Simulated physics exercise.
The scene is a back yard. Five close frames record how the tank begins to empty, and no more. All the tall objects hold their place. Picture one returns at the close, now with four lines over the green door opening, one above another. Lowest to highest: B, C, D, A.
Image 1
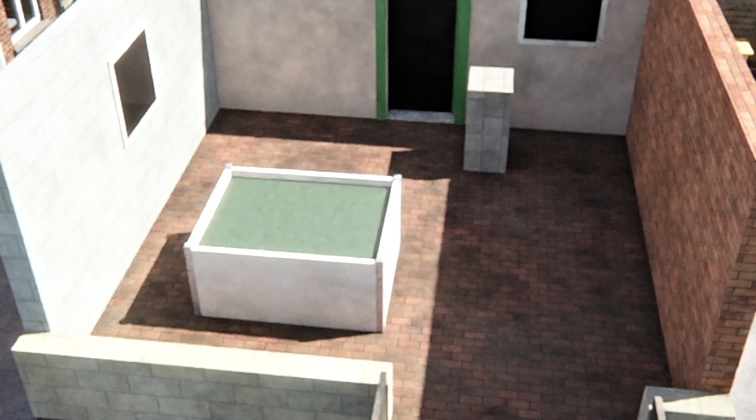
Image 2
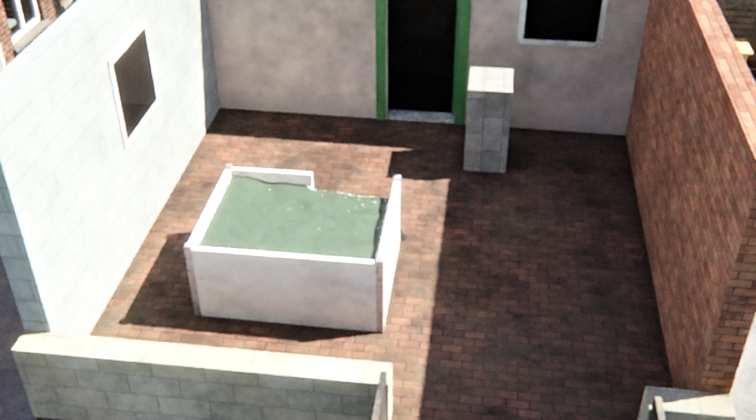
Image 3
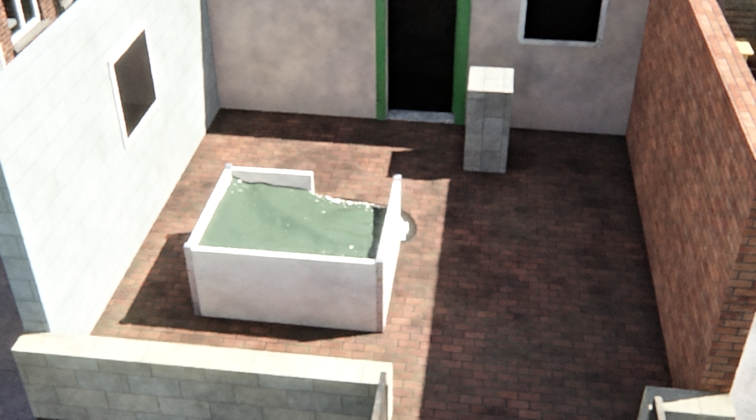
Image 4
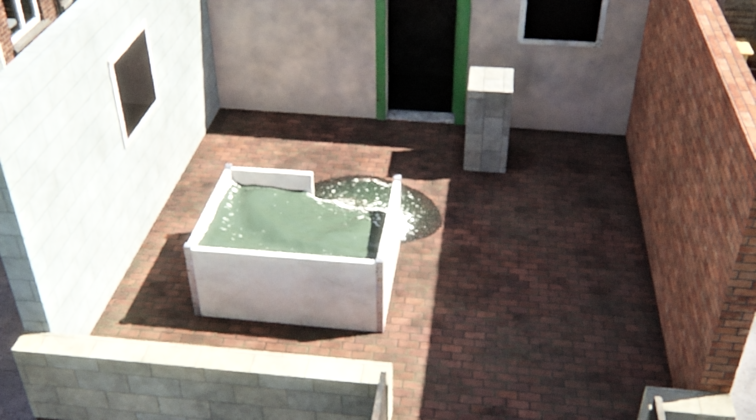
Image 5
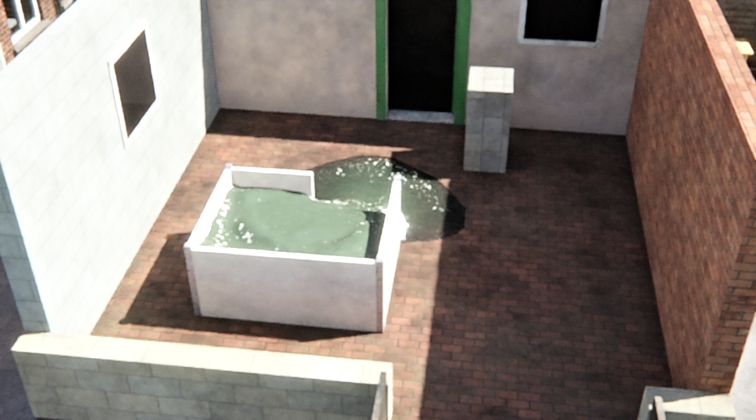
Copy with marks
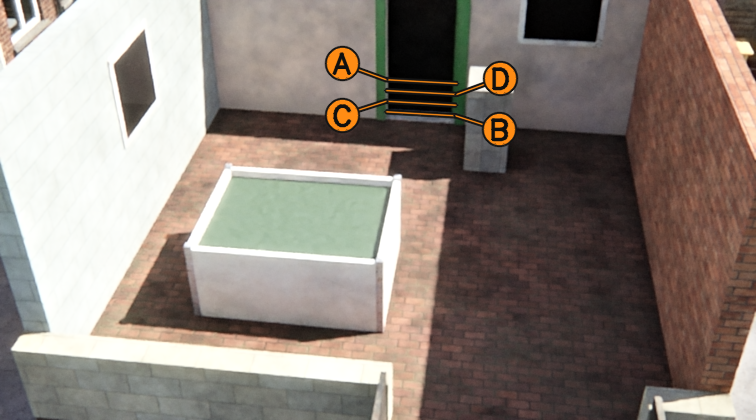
A back yard paved in reddish-brown brick is seen from above by a still camera. A white-walled tank of green water sits left of centre, with a pale block pillar and a green-framed dark doorway behind, a pale wall at left and a brick wall at right. Part of the tank's back wall disappears, and the water ripples, pours through the gap and spreads across the bricks behind and right.
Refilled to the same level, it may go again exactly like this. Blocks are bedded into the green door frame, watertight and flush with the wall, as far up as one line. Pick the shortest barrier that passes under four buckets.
C is the one.
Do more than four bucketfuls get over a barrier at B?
Yes, it does.
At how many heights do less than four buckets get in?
Three.
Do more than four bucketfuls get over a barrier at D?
No, that is safe.
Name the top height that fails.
The answer is B.
On the marked copy, A at (421, 81); B at (420, 113); C at (420, 103); D at (421, 92); from the bottom up B, C, D, A.
With A, nothing gets over.
With B, some 15 bucketfuls get in.
With C, a bucket or two gets in.
With D, nothing gets over.
